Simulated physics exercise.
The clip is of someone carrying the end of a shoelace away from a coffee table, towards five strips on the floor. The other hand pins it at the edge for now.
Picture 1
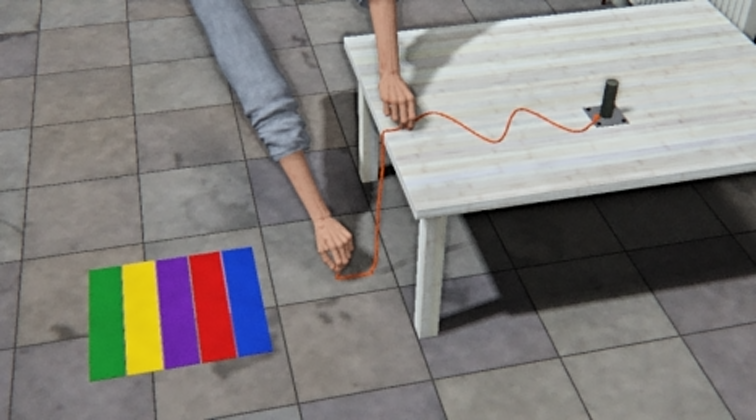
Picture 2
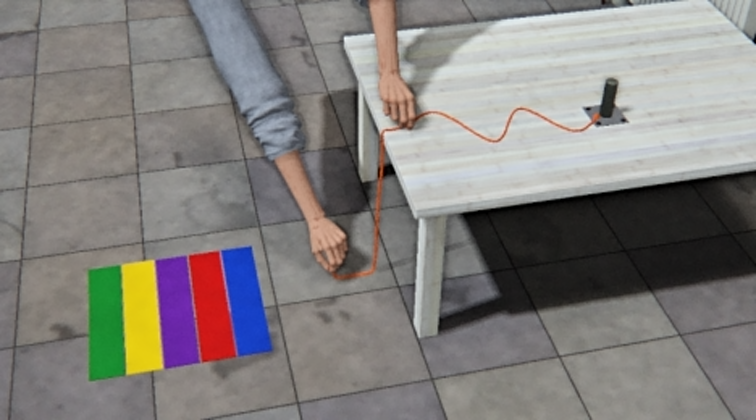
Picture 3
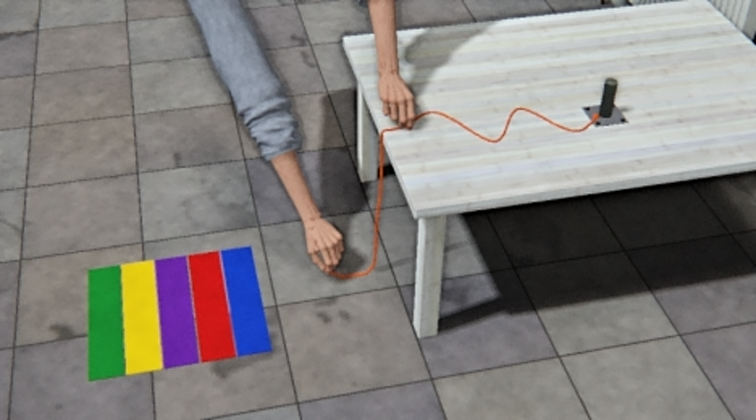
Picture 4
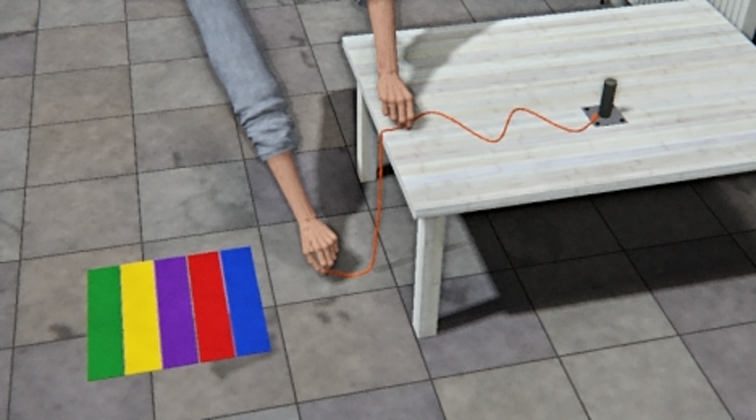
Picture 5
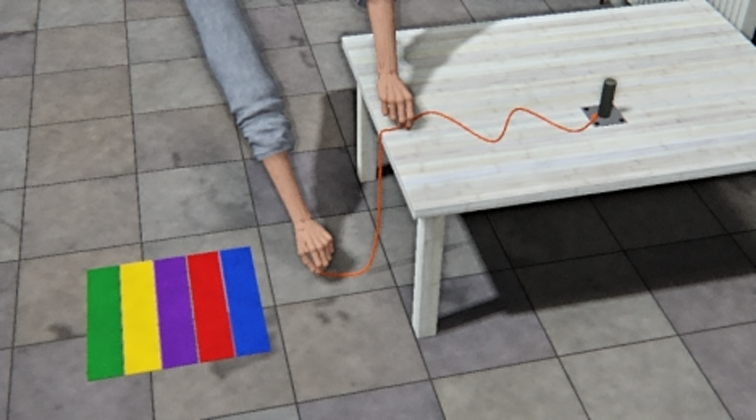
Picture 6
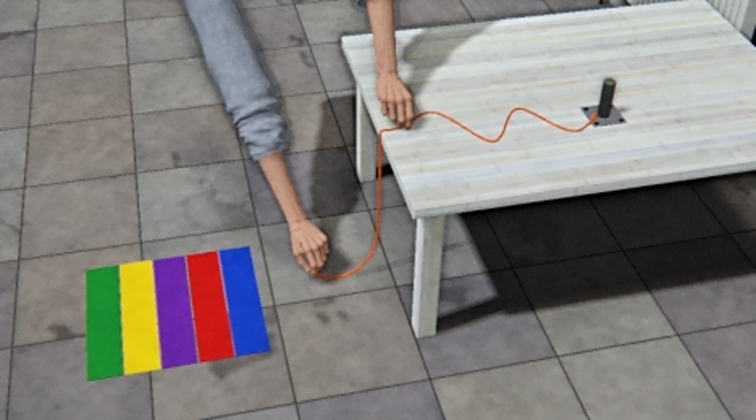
An orange shoelace was held at the edge of a white coffee table by one hand, while the other hand slowly drew its end a little left, low near the floor, toward the coloured strips.
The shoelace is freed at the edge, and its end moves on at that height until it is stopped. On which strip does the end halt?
Over green.
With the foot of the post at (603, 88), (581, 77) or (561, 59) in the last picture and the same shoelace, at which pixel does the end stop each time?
In that order: (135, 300), (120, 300) and (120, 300).
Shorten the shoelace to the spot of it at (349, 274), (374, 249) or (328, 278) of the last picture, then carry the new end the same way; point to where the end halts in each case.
In that order: (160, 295), (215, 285) and (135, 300).
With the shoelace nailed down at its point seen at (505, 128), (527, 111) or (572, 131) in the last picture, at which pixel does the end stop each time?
Try by try, around (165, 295), (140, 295) and (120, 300).
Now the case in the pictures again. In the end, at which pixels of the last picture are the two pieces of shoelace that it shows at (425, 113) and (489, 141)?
At (348, 155), then (424, 130).
Soon after, end near (175, 292); over purple.
After that, end near (132, 299); over yellow.
At the stop, end near (106, 303); over green. The end stops over the green strip.
